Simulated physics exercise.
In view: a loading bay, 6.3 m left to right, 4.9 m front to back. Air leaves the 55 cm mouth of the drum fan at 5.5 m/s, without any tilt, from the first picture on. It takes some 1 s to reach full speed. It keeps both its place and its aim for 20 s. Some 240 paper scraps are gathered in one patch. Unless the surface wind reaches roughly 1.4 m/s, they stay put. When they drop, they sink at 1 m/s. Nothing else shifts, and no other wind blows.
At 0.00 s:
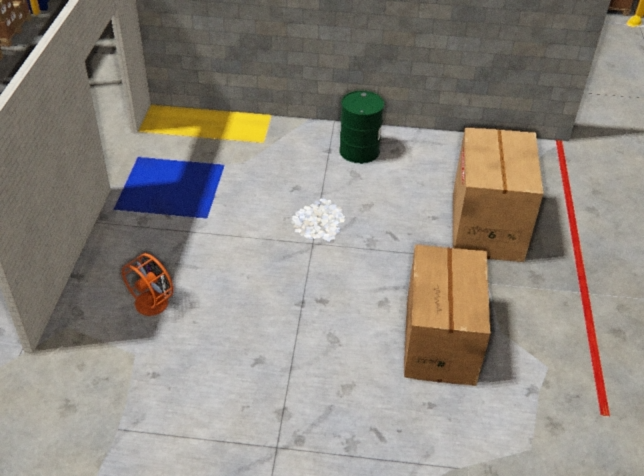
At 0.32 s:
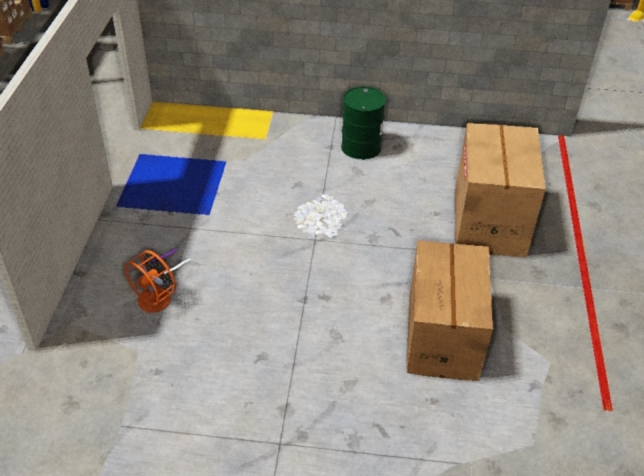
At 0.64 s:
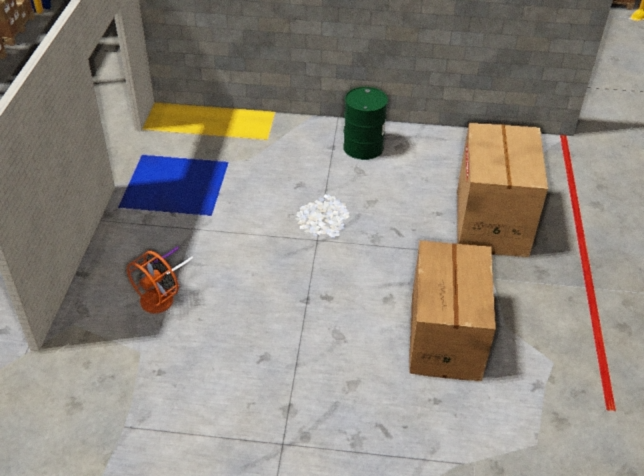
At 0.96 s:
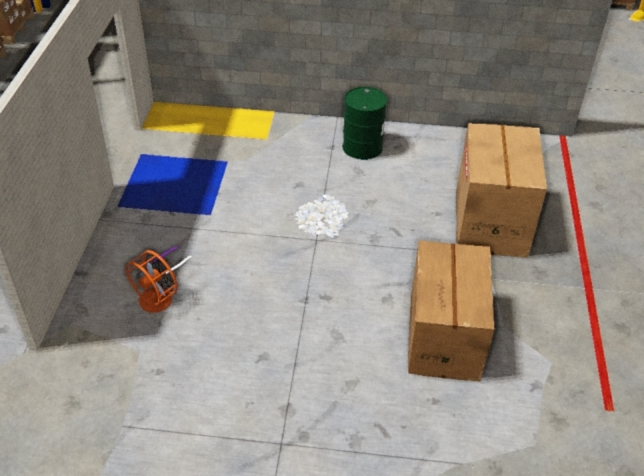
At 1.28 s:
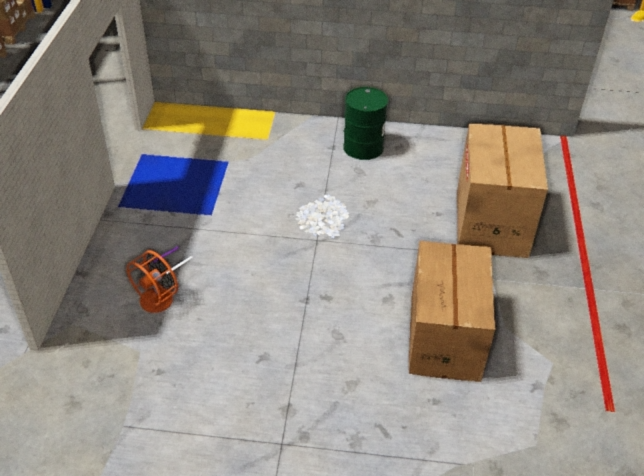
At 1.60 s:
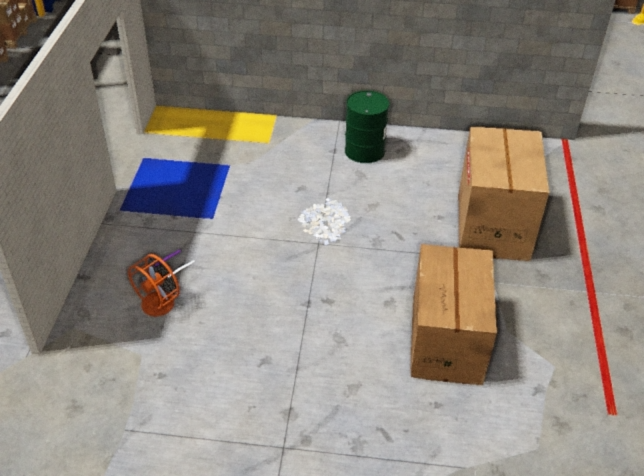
White paper scraps lie in a patch on the floor, and a few shift slightly.
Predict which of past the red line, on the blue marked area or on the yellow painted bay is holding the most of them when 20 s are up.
My prediction is red.
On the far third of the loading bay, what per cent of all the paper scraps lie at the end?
Near 40 per cent at the end.
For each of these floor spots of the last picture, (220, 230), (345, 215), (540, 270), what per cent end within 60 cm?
0 %, 15 %, 0 %.
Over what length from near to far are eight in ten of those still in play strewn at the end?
I'd put it at around 1.6 m.
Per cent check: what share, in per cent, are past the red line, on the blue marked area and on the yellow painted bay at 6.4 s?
I'd put it at roughly 5 percent on red, 0 percent on blue and 0 percent on yellow.
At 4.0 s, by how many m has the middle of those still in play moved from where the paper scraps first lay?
The middle has shifted by around 1.8 m.
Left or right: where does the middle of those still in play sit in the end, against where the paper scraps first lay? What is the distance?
Direction to the right-hand side, distance about 1.8 m.
After 4.0 s, 90 % are on the move or not yet settled, 0 % are on the blue marked area, 0 % past the red line and 0 % on the yellow painted bay; the middle of those still in play is near (448, 188).
After 6.4 s, 86 % are on the move or not yet settled, 0 % are on the blue marked area, 7 % past the red line and 0 % on the yellow painted bay; the middle of those still in play is near (459, 186).
After 11.0 s, 67 % are on the move or not yet settled, 0 % are on the blue marked area, 20 % past the red line and 0 % on the yellow painted bay; the middle of those still in play is near (454, 187).
After 20.0 s, at the end, 0 % are on the blue marked area, 28 % past the red line and 0 % on the yellow painted bay; the middle of those still in play is near (456, 190).
